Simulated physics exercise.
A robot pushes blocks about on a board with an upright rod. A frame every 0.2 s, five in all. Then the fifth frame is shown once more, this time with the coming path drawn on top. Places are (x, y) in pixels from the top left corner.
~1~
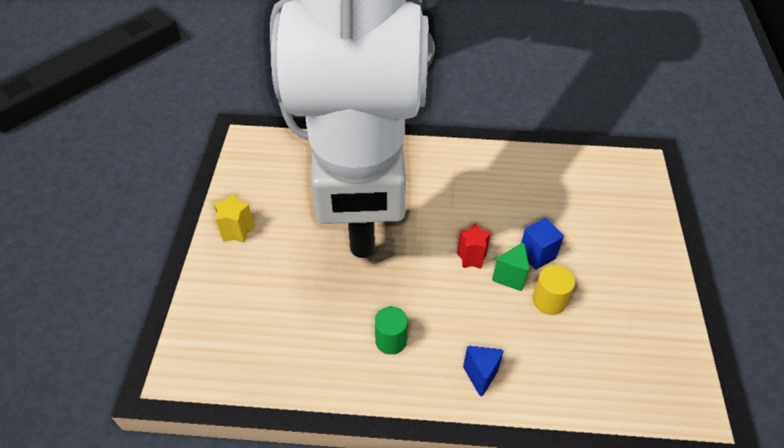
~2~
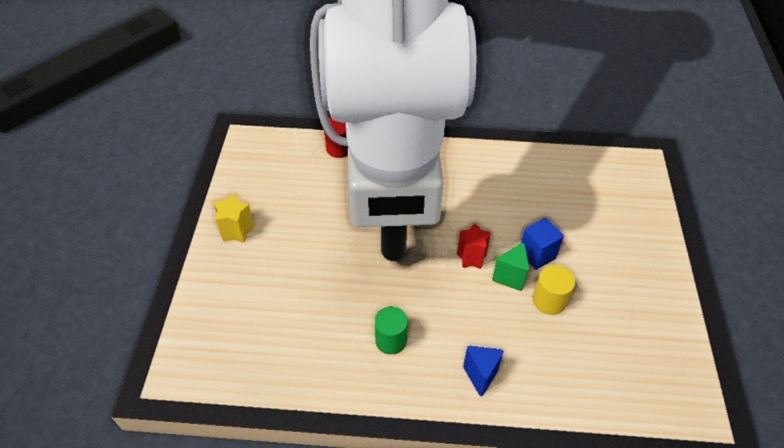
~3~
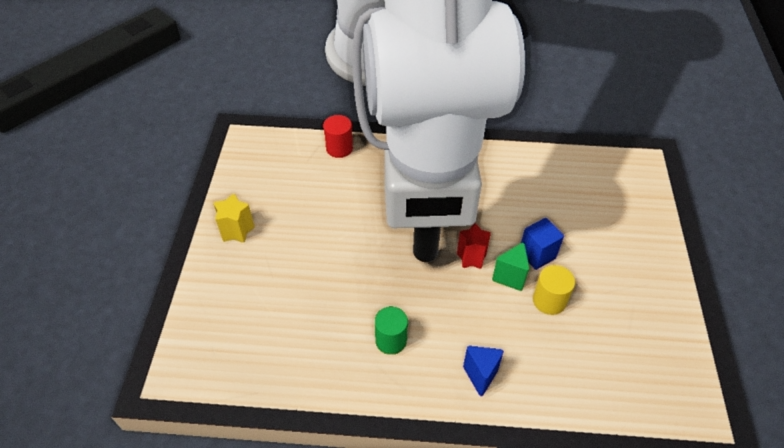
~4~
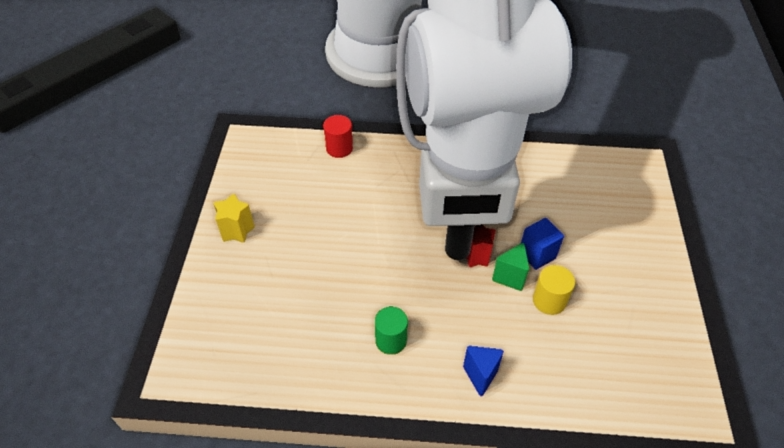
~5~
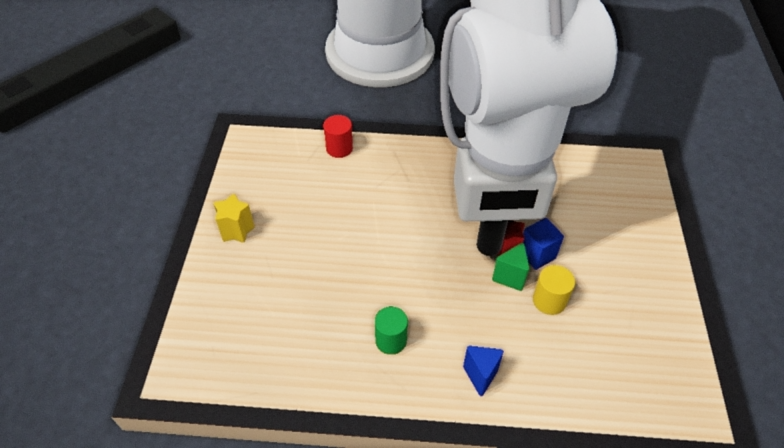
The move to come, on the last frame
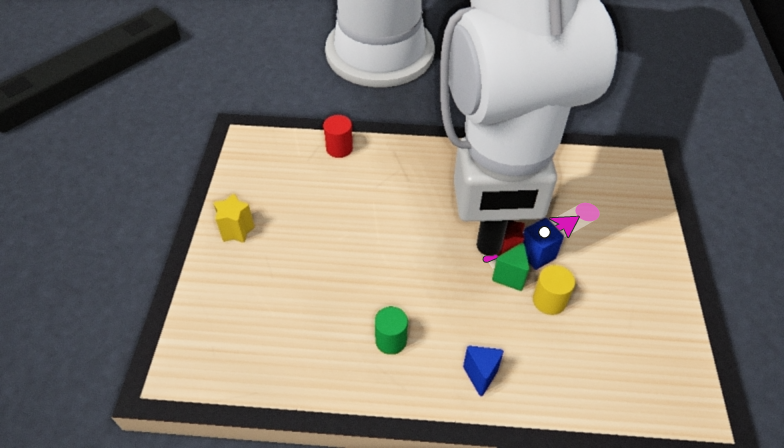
To begin with, a robot arm holds a dark upright rod near the middle of a wooden board scattered with coloured blocks. The arm moves steadily right, uncovering a red cylinder behind it, then the rod meets the red star and pushes it a short way toward the blue block.
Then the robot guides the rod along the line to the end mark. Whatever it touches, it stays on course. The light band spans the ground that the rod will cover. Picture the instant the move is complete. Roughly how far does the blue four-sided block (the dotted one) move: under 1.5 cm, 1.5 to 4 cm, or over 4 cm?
Travel: 1.5-4 cm.
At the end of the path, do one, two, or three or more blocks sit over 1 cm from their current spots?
Two of them.
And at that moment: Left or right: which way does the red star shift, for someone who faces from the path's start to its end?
Taking start-to-end as forward, the block's sideways shift goes to the left.
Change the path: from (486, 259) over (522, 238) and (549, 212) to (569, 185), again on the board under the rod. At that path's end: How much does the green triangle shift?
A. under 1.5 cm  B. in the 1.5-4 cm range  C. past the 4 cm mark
A
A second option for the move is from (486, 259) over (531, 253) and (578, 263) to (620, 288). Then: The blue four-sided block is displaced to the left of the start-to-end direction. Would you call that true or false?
My answer: True.
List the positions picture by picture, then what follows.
The first picture shows rod's lower end at (363, 249); red star at (476, 236); green triangle at (516, 257); blue four-sided block at (545, 232).
The second picture shows rod at (394, 252); blocks still.
The third picture shows rod at (425, 253); blocks still.
The fourth picture shows rod at (457, 251); red star at (481, 234).
The fifth picture shows rod at (489, 247); red star at (511, 228); green triangle at (516, 257); blue four-sided block at (545, 232).
Drawn move, from (486, 259) through (540, 237) to (588, 212); the dot is on the blue four-sided block.
On the path given first. One third of the way, rod at (526, 232); red star at (545, 210), turned 15° anticlockwise; blue four-sided block at (569, 228), turned 70° clockwise.
Two thirds of the way, rod at (561, 216); red star at (574, 191), turned 30° anticlockwise; blue four-sided block at (574, 229), turned 90° clockwise.
At the end, rod at (592, 199); red star at (592, 172), turned 60° anticlockwise; green triangle still; blue four-sided block at (574, 229), turned 90° clockwise.
